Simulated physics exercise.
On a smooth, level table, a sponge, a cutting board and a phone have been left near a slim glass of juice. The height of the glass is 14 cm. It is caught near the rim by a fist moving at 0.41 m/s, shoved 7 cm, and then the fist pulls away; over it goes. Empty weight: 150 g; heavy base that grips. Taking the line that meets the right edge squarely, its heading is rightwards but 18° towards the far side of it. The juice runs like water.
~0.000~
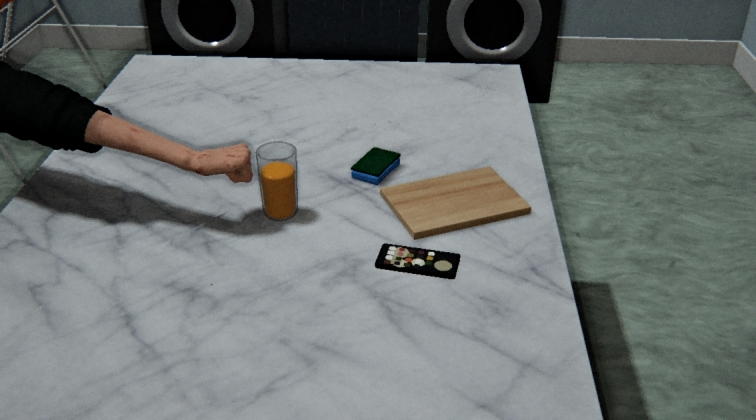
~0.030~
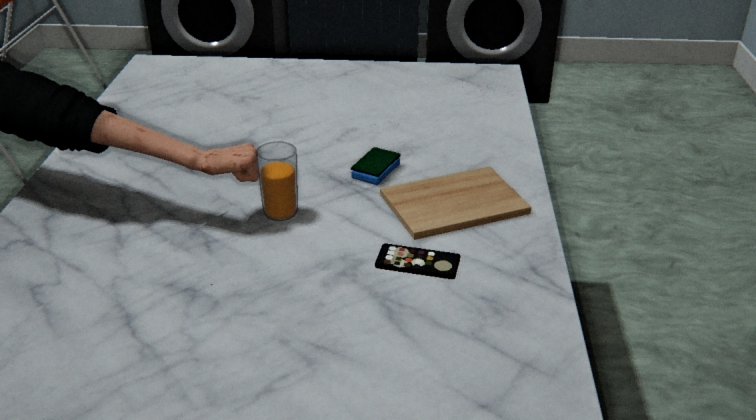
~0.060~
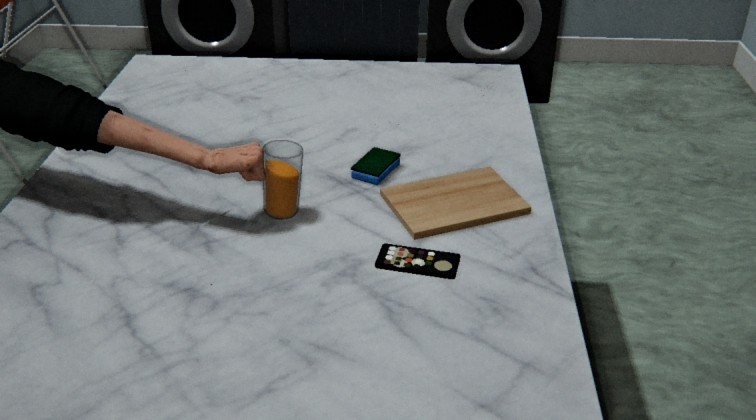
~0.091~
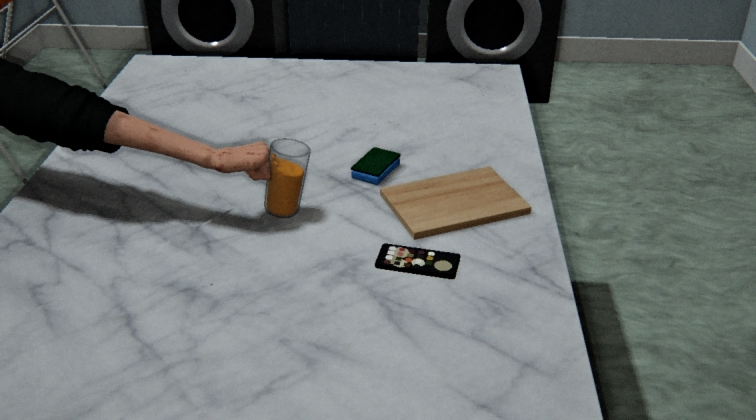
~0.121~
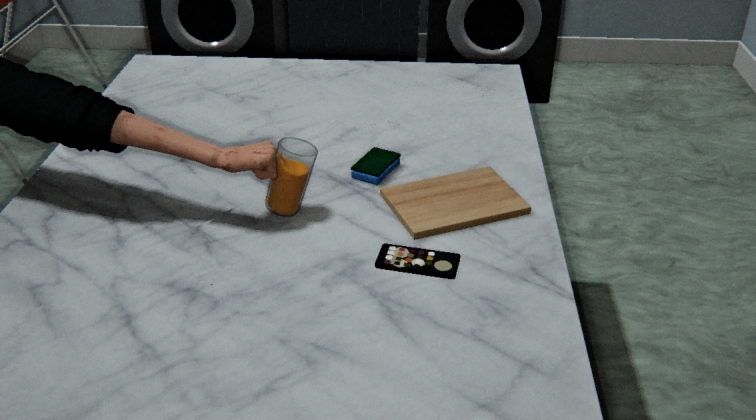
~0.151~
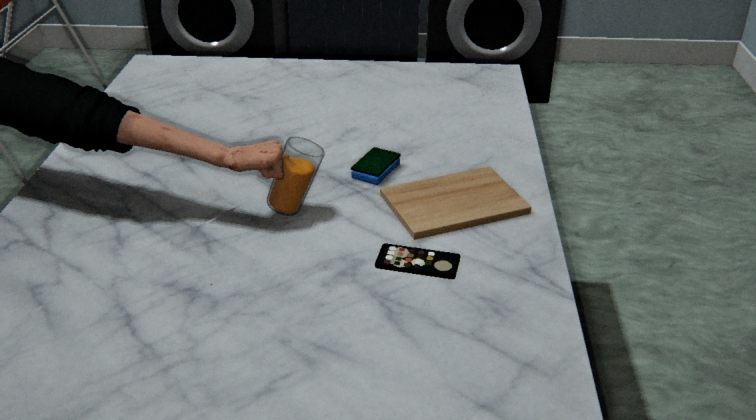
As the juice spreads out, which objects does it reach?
The sponge is reached, the cutting board is reached, the phone is reached.
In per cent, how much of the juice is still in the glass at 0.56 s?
Looks like close to 46 %.
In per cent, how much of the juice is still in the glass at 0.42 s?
Roughly 82 in a hundred.
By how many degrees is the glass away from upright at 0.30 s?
About 58°.
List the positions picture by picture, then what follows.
In the first frame, it leans 0°; the fist is at (242, 160); the juice meets the walls at (260, 170) and (295, 171); the sponge is at (376, 160); the cutting board is at (455, 197); the phone is at (418, 259).
In the second frame, it leans 0°; the fist is at (248, 159); the juice meets the walls at (261, 169) and (295, 171).
In the third frame, it leans 5°; the fist is at (254, 158); the juice meets the walls at (265, 161) and (298, 172).
In the fourth frame, it leans 11°; the fist is at (261, 157); the juice meets the walls at (271, 153) and (304, 173).
In the fifth frame, it leans 17°; the fist is at (267, 157); the juice meets the walls at (275, 165) and (309, 172).
In the sixth frame, it leans 23°; the fist is at (274, 156); the juice meets the walls at (278, 171) and (314, 170).
By 0.30 s the tilt is 57° and 100 per cent is in the glass, 0 has run off the table; wet so far, nothing.
By 0.42 s the tilt is 88° and 82 per cent is in the glass, 0 has run off the table; wet so far, cutting board.
By 0.56 s the tilt is 88° and 45 per cent is in the glass, 0 has run off the table; wet so far, sponge, cutting board.
By 0.80 s the tilt is 88° and 24 per cent is in the glass, 1 has run off the table; wet so far, sponge, cutting board, phone.
At rest 7 per cent is in the glass, 15 has run off the table; wet so far, sponge, cutting board, phone.
